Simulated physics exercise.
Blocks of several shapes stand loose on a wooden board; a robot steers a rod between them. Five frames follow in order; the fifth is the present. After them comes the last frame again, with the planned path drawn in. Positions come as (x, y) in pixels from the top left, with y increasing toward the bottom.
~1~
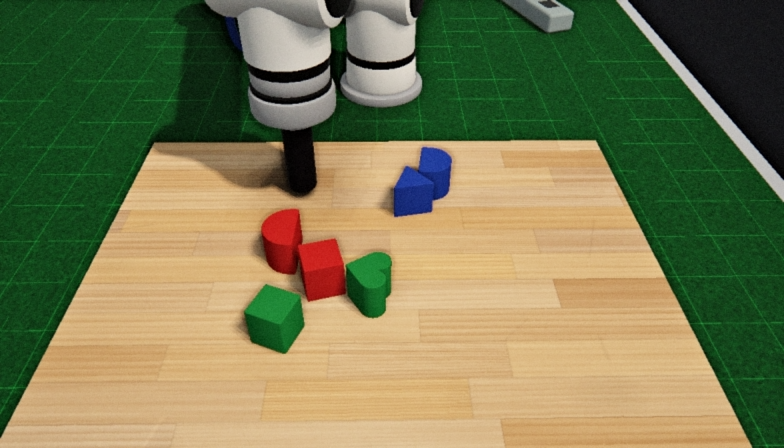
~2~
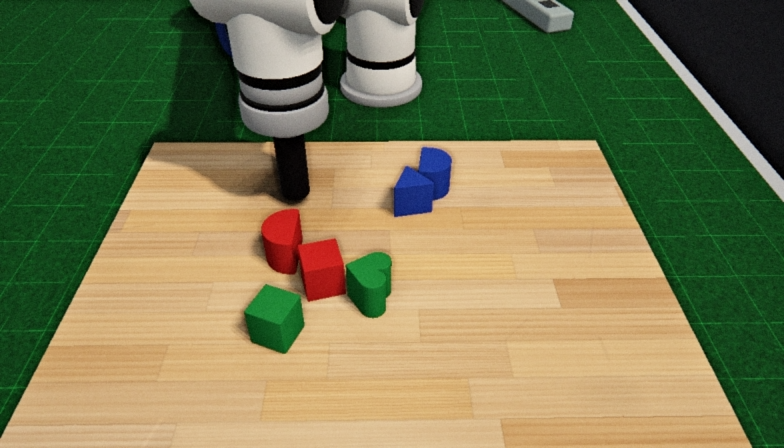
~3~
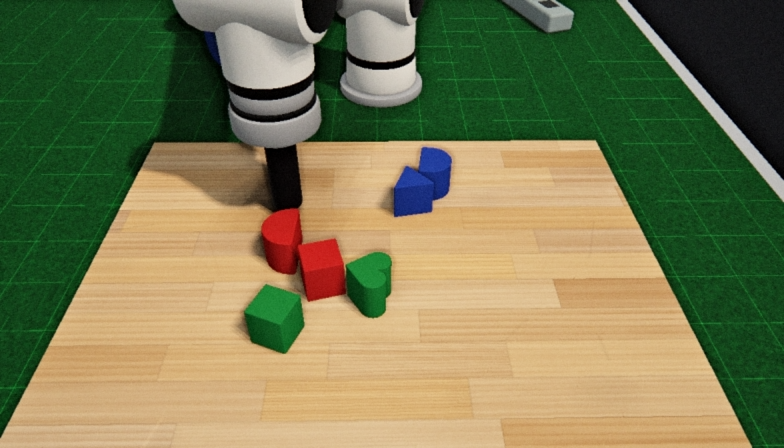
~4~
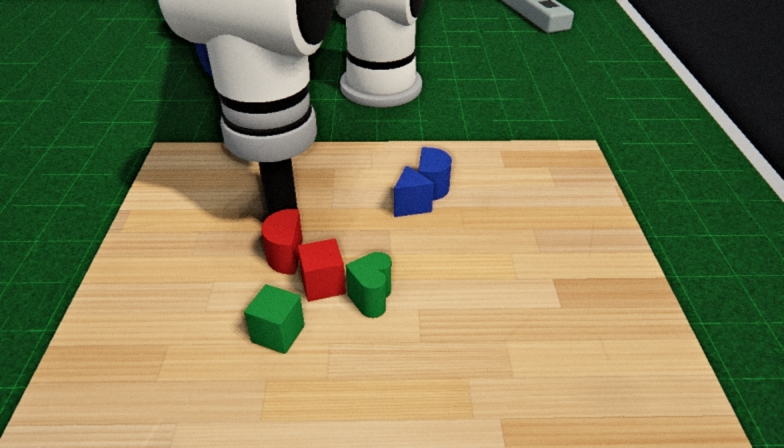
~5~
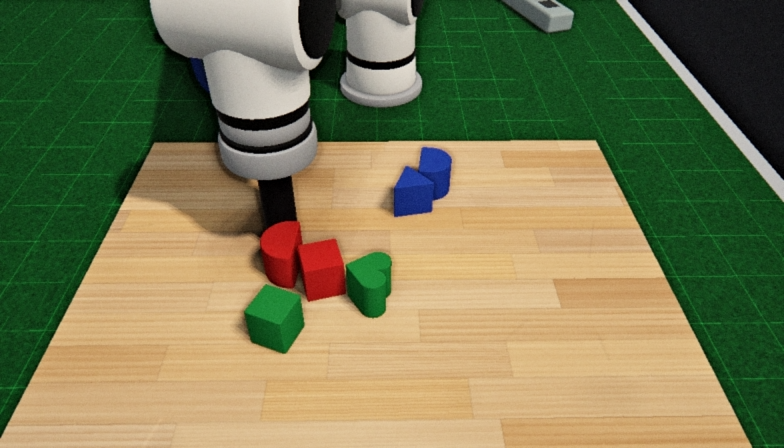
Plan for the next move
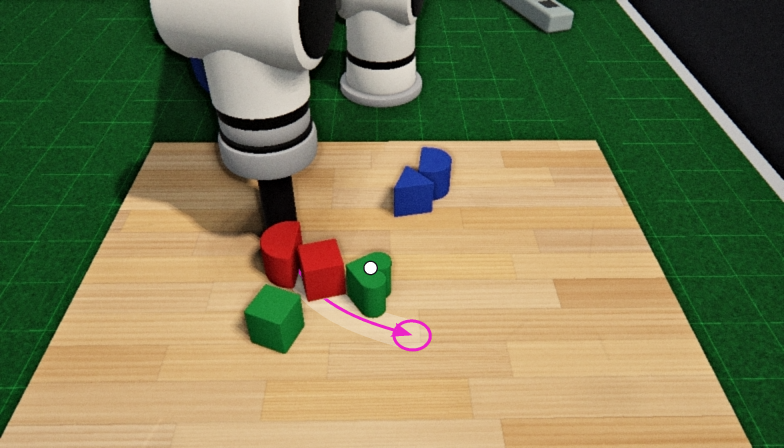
The clip opens on a robot arm holding a black rod over a wooden board with loose red, green and blue blocks. The rod moves toward the viewer and slightly left, nearing the red rounded block, then pushes it a short way forward beside the red cube, while the other blocks stay still.
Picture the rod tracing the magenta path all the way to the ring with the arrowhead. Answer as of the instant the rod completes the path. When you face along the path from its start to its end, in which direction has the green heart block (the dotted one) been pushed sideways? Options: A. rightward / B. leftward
It's B.
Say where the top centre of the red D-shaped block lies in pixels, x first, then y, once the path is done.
If I read the scene right, the answer is (275, 279).
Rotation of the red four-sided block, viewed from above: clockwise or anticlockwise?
Direction: Clockwise.
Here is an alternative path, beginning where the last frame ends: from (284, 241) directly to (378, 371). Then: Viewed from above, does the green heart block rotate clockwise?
That would be a no.
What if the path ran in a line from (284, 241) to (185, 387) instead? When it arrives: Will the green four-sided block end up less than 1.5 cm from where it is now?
In short: Yes.
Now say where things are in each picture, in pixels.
Rod's lower end (303, 186); green four-sided block (272, 303); red D-shaped block (281, 225); red four-sided block (320, 254); green heart block (371, 268), in the first frame.
Rod (296, 193); blocks still, in the second frame.
Rod (288, 204); blocks still, in the third frame.
Rod (283, 217); blocks still, in the fourth frame.
Rod (283, 234); green four-sided block (272, 303); red D-shaped block (280, 238); red four-sided block (320, 254); green heart block (371, 268), in the fifth frame.
Drawn move, from (284, 241) by way of (305, 280) and (349, 313) to (412, 335); the dot is on the green heart block.
On the path given first. One third of the way, rod (304, 273); green four-sided block (267, 308), turned 25° anticlockwise; red D-shaped block (274, 274), turned 65° clockwise; red four-sided block (331, 272), turned 70° anticlockwise; green heart block (378, 269).
Two thirds of the way, rod (349, 307); green four-sided block (267, 308), turned 25° anticlockwise; red D-shaped block (275, 279), turned 85° clockwise; red four-sided block (375, 312), turned 55° anticlockwise; green heart block (408, 278), turned 80° anticlockwise.
At the end, rod (412, 328); green four-sided block (267, 308), turned 25° anticlockwise; red D-shaped block (275, 279), turned 85° clockwise; red four-sided block (401, 336), turned 25° clockwise; green heart block (424, 277), turned 120° anticlockwise.
